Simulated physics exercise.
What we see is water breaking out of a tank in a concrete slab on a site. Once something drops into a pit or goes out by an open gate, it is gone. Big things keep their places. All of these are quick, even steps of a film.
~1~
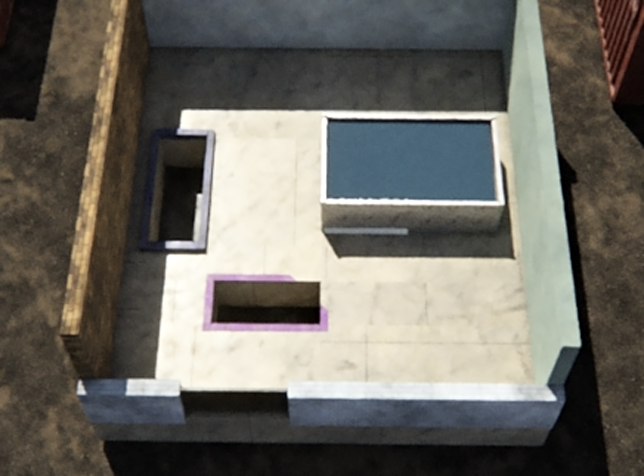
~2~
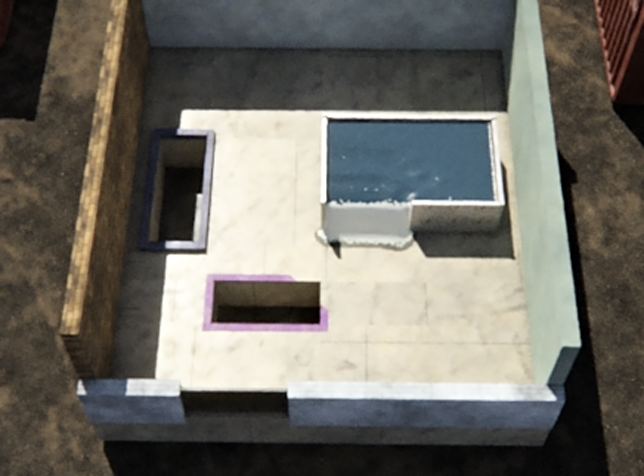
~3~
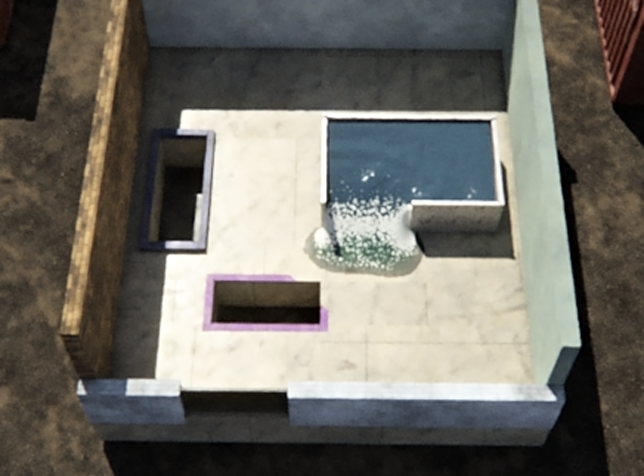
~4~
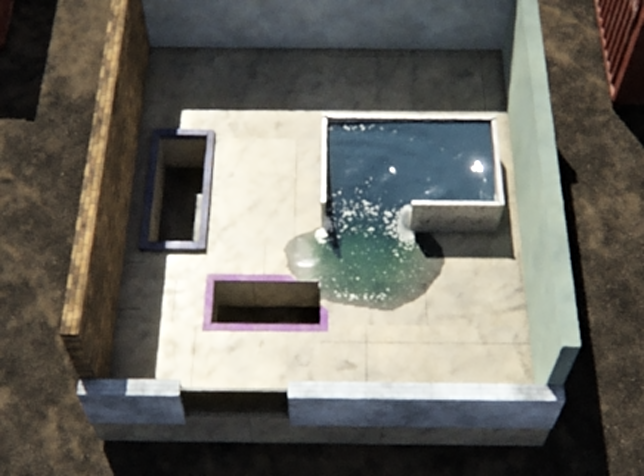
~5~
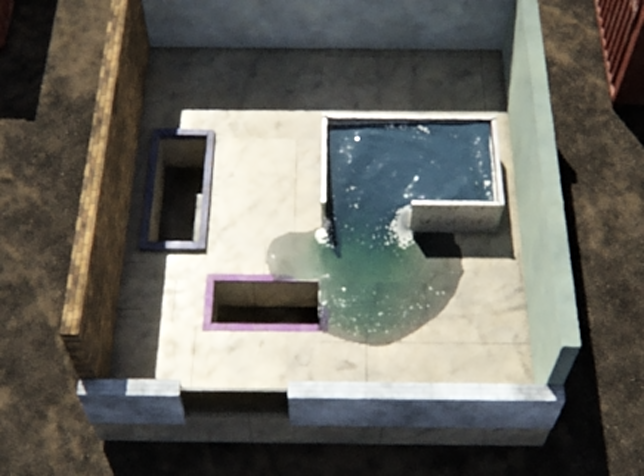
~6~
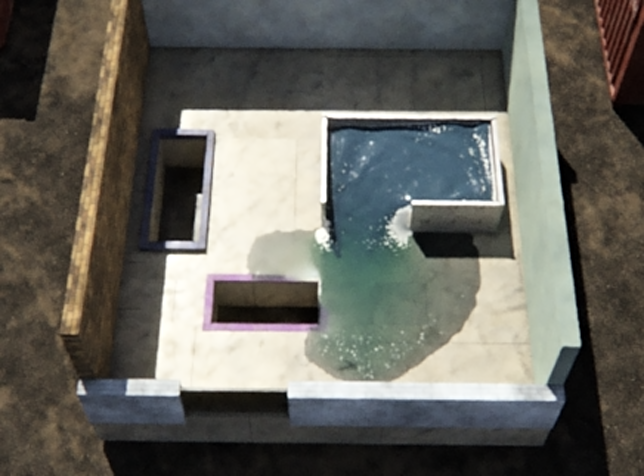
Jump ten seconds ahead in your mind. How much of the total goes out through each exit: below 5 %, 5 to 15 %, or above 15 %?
In order: The gate will likely win a minor part below five per cent; the blue pit will likely win a minor part below five per cent; the purple pit will likely win a major part beyond fifteen per cent.
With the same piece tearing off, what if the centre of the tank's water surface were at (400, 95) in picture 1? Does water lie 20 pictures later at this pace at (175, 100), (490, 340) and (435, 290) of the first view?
Location one: Bone dry; location two: Soaked; location three: Soaked.
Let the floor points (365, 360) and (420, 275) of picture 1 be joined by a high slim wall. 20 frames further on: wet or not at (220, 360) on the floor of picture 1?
Submerged.
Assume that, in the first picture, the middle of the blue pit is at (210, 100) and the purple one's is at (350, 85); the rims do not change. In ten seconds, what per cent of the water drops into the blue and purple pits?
Roughly, in per cent: Blue 6, purple 6.
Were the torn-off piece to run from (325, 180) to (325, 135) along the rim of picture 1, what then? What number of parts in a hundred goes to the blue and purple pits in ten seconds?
Estimates in per cent: Blue 35, purple 8.
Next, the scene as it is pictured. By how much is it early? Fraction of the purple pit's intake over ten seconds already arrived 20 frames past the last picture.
Some 45 per cent.
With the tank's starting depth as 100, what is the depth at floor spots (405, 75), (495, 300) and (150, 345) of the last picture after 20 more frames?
Respectively 0, 10 and 6 per cent.
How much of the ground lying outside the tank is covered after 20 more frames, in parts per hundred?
About 45 %.
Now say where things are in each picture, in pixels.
The first picture shows the tank at (410, 161) is whole and still.
In the second picture, the front is at (322, 237), out from the gap at (368, 218).
In the third picture, water pours out at (367, 220) and has run to (310, 249).
In the fourth picture, water pours out at (367, 221) and has run to (392, 304).
In the fifth picture, water pours out at (367, 221) and has run to (385, 340).
In the sixth picture, water pours out at (367, 221) and has run to (357, 380).
A moment on, water covers 25 % of the floor; the gate 0 %, the blue pit 0 %, the purple pit 6 %.
Next, water covers 30 % of the floor; the gate 0 %, the blue pit 0 %, the purple pit 13 %.
Then, water covers 45 % of the floor; the gate 0 %, the blue pit 0 %, the purple pit 20 %.
Later, water covers 60 % of the floor; the gate 0 %, the blue pit 0 %, the purple pit 29 %.
In the end, water covers 85 % of the floor; the gate 0 %, the blue pit 0 %, the purple pit 42 %.
